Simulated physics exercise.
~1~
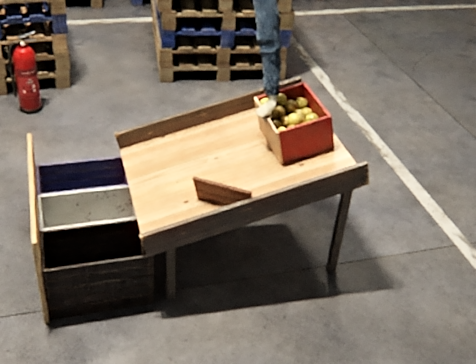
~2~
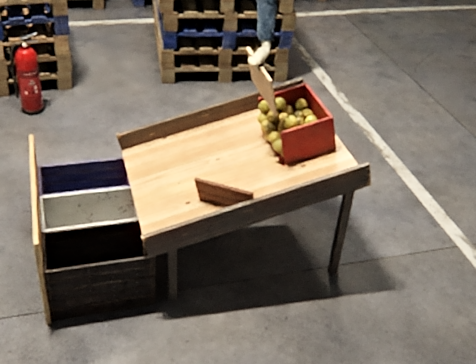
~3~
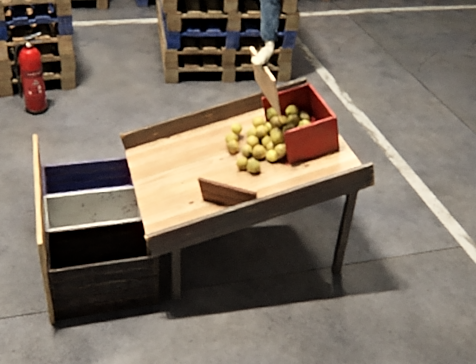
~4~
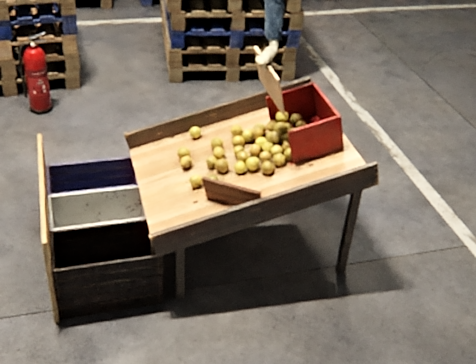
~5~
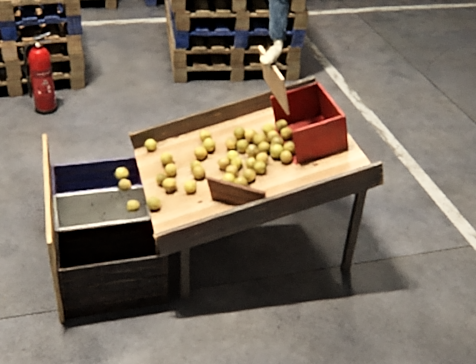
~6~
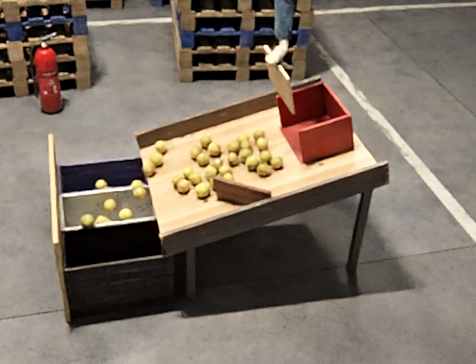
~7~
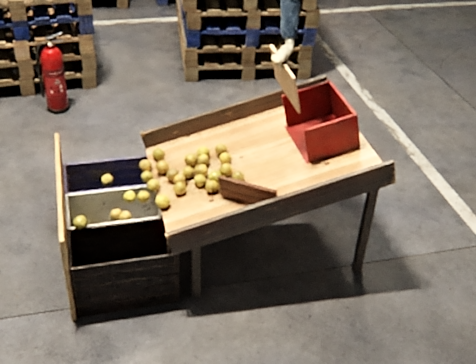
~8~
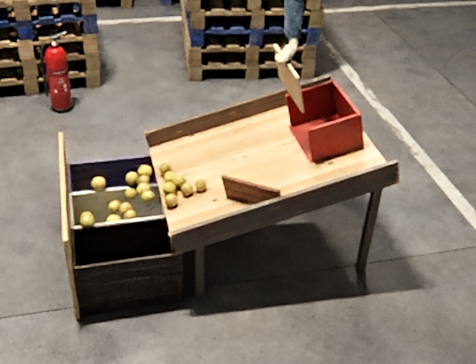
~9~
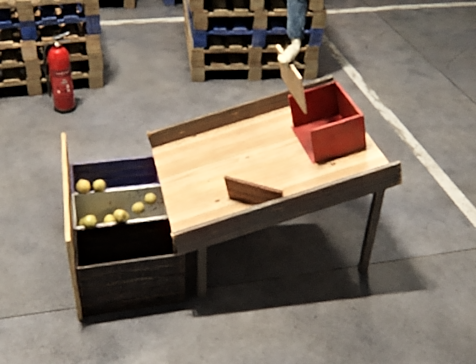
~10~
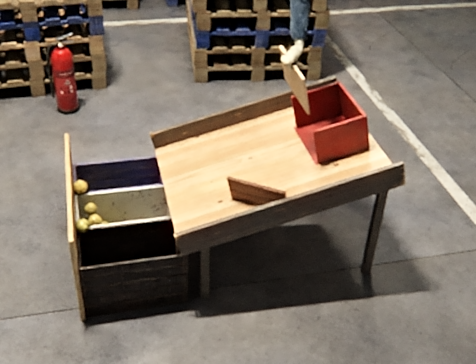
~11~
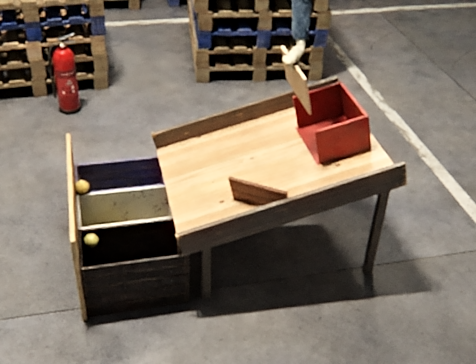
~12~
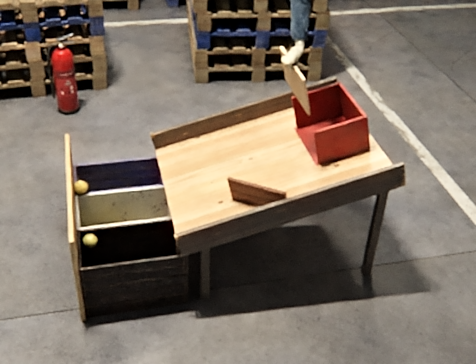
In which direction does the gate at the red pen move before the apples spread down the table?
The gate moves up, lifted by the gloved hand.
